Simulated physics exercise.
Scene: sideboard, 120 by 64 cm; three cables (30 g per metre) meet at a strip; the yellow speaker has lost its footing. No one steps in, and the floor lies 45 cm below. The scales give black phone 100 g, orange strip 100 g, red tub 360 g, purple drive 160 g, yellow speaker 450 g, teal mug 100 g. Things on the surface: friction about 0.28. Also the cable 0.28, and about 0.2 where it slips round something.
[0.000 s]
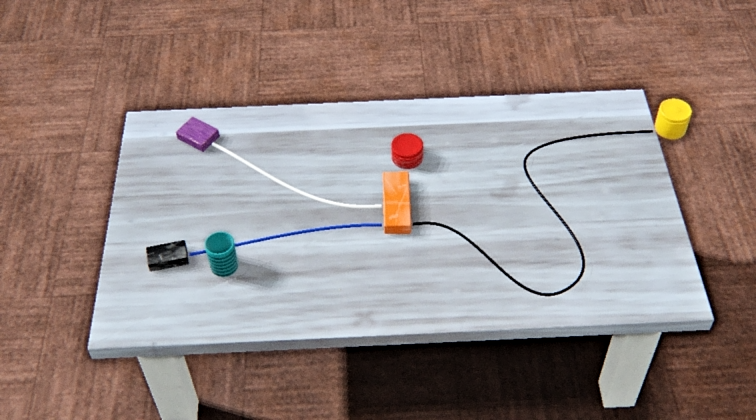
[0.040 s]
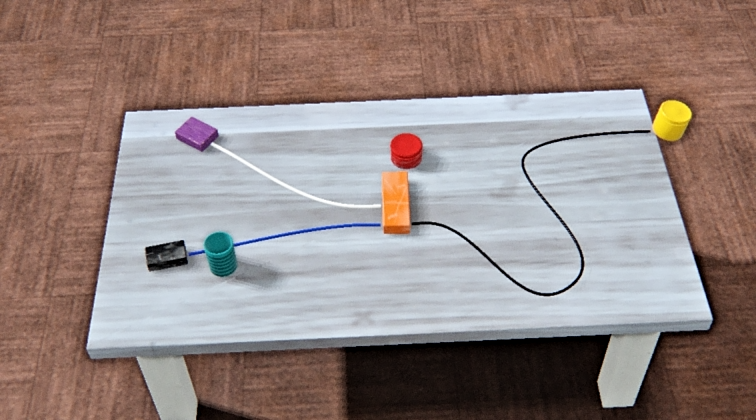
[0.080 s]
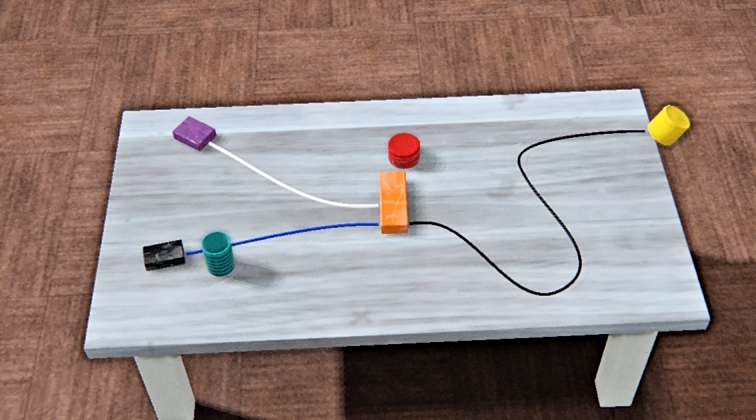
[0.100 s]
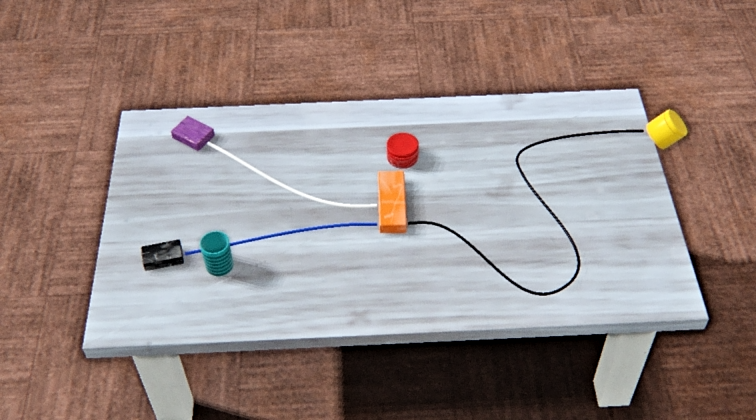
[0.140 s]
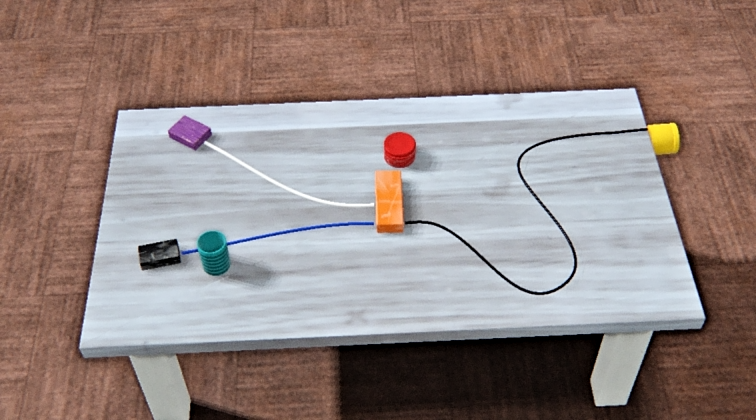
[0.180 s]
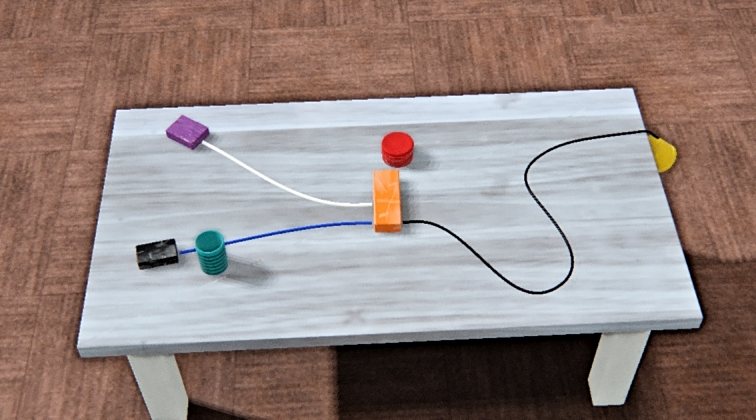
The yellow speaker tips over the table's right edge and sinks, still attached to the black cable.
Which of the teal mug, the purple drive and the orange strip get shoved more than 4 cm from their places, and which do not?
In order: The teal mug is left where it stood. The purple drive is left where it stood. The orange strip is left where it stood.
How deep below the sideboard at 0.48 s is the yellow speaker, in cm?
About 40 cm.
After 0.5 s, the strip's end of the black cable at (409, 215); orange strip 1 cm off its start, black phone 3 cm off its start, yellow speaker over the edge.
After 0.8 s, the strip's end of the black cable at (409, 215); orange strip 1 cm off its start, black phone 4 cm off its start, yellow speaker over the edge.
After 1.1 s, the strip's end of the black cable at (409, 215); orange strip 1 cm off its start at (387, 193), black phone 4 cm off its start at (174, 248), yellow speaker over the edge.
After 1.4 s, the strip's end of the black cable at (409, 215); orange strip 1 cm off its start, black phone 4 cm off its start, yellow speaker over the edge.
After 2.6 s, the strip's end of the black cable at (409, 215); orange strip 1 cm off its start at (387, 193), teal mug 0 cm off its start at (209, 241), purple drive 0 cm off its start at (187, 128), black phone 4 cm off its start at (174, 248).
